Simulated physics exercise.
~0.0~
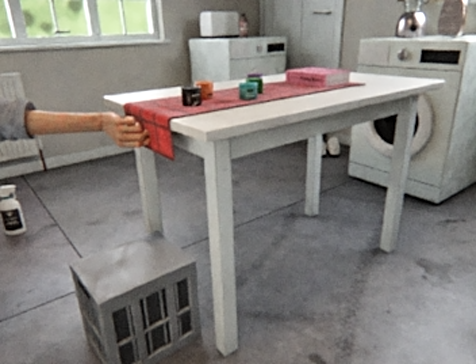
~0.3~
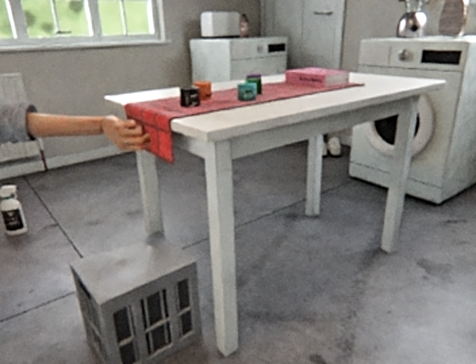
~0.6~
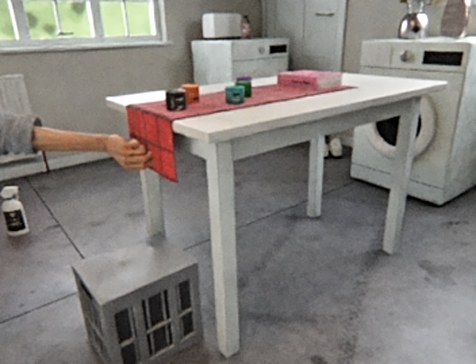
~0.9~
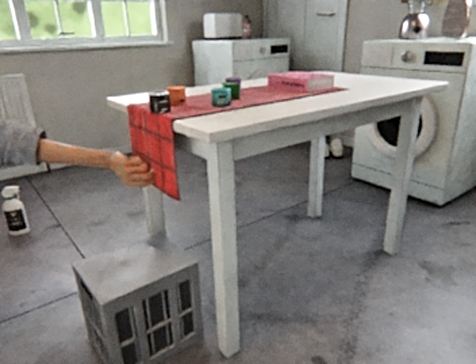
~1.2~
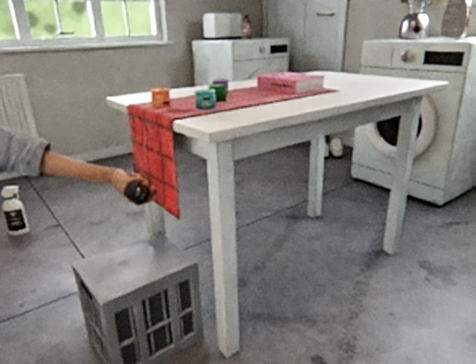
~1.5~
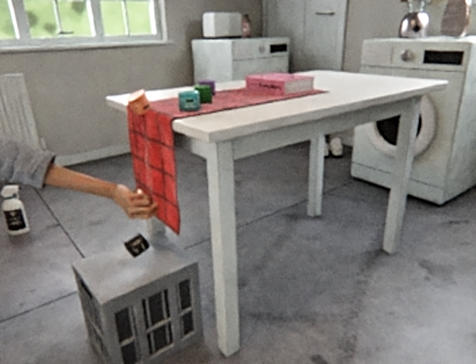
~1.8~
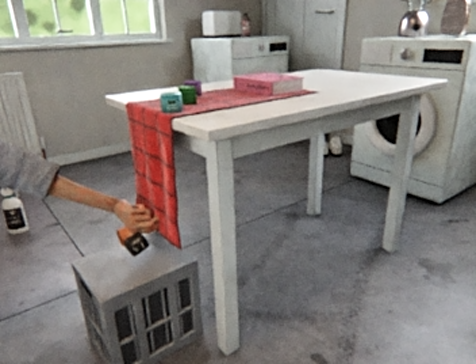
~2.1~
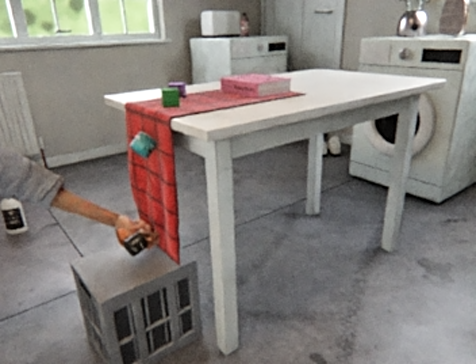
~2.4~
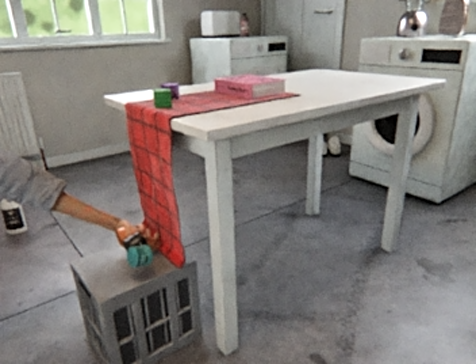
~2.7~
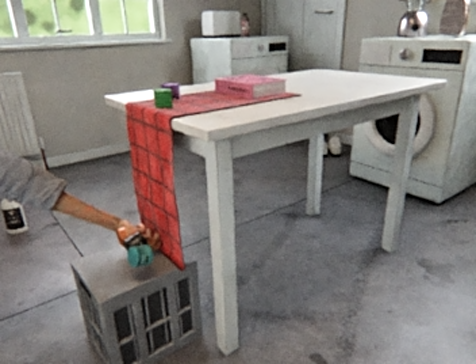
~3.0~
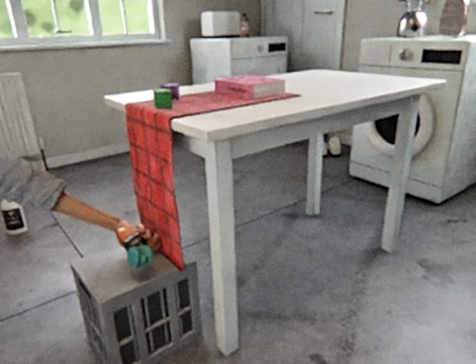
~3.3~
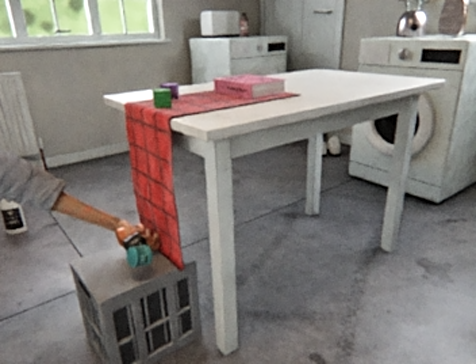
In a kitchen, a hand draws a red runner down to a crate, tipping three pots off.
